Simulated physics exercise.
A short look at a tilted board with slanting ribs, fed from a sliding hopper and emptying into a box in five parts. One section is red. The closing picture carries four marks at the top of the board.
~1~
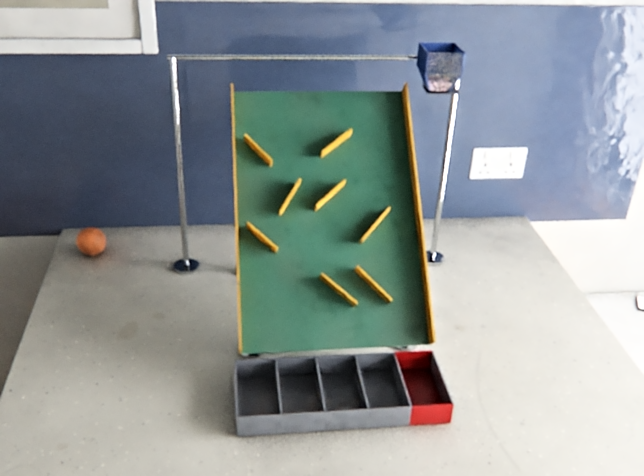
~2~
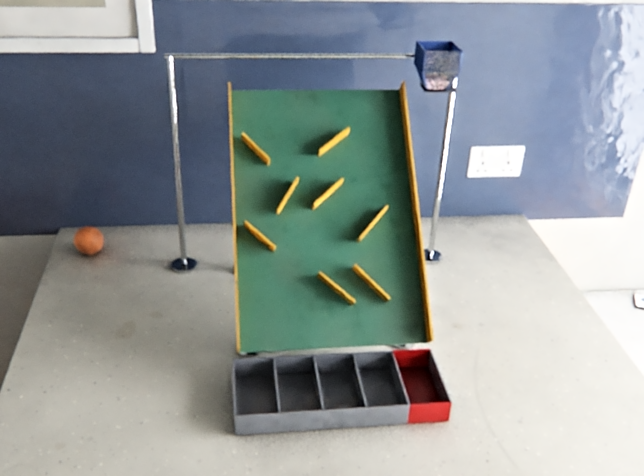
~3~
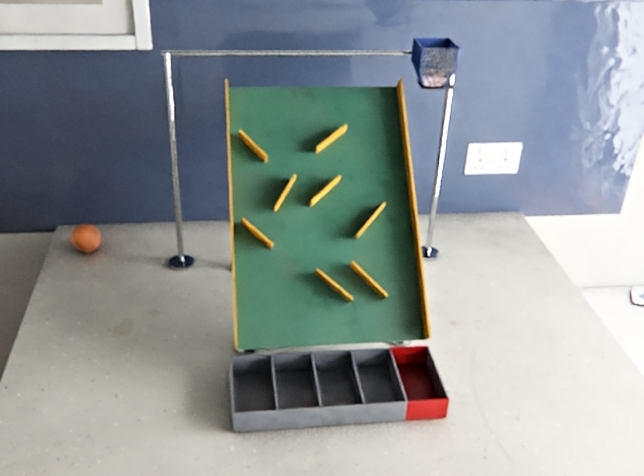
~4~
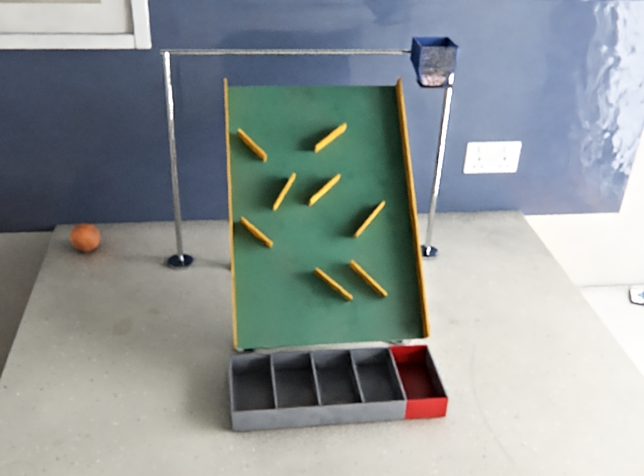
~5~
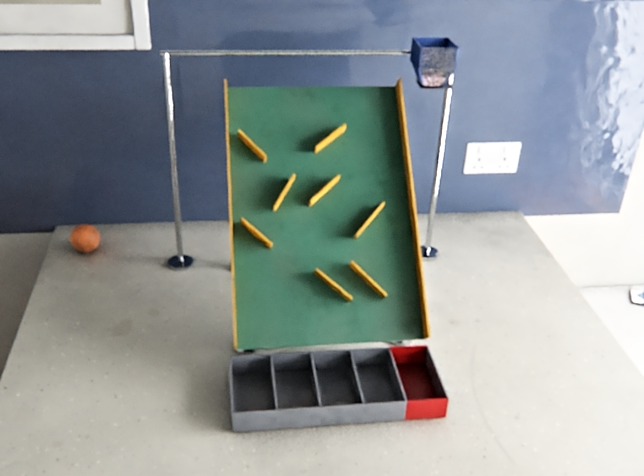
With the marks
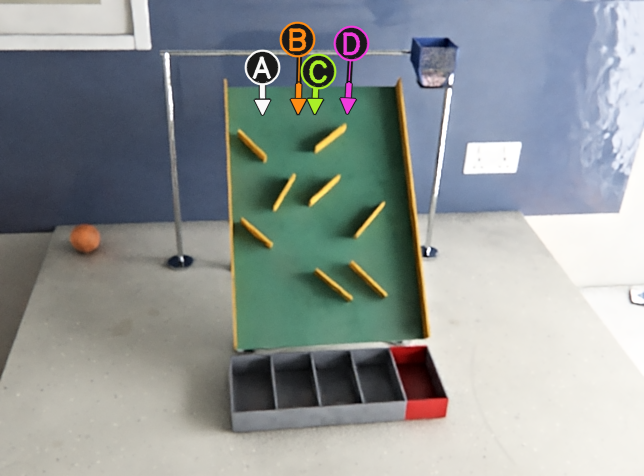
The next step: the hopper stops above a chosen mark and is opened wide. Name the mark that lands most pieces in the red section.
D works best here.
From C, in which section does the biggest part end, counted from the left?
The second.
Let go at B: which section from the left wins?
It is the second one.
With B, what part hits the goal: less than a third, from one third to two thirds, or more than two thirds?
It is less than a third.
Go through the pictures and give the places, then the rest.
In the first picture, hopper (437, 81), sugar pearls, door shut.
In the second picture, ribs (242, 133) to (269, 159), (320, 150) to (350, 127), (278, 210) to (298, 177).
In the third picture, ribs (311, 201) to (340, 175), (242, 219) to (272, 244), (358, 235) to (385, 203).
In the fourth picture, ribs (316, 268) to (352, 298), (352, 261) to (387, 295).
In the fifth picture, red section (427, 408), number 5 of 5 from the left.
On the marked copy, mark A meets the board at (262, 109); mark B meets the board at (298, 108); mark C meets the board at (314, 108); mark D meets the board at (347, 108).
With A, not one piece in the red section, the larger part in other sections, about a tenth outside the box.
With B, just a few in the red section, roughly two thirds in other sections, roughly a third outside the box.
With C, just a few in the red section, the larger part in other sections, about a tenth outside the box.
With D, roughly a third in the red section, roughly half in other sections, about a tenth outside the box.
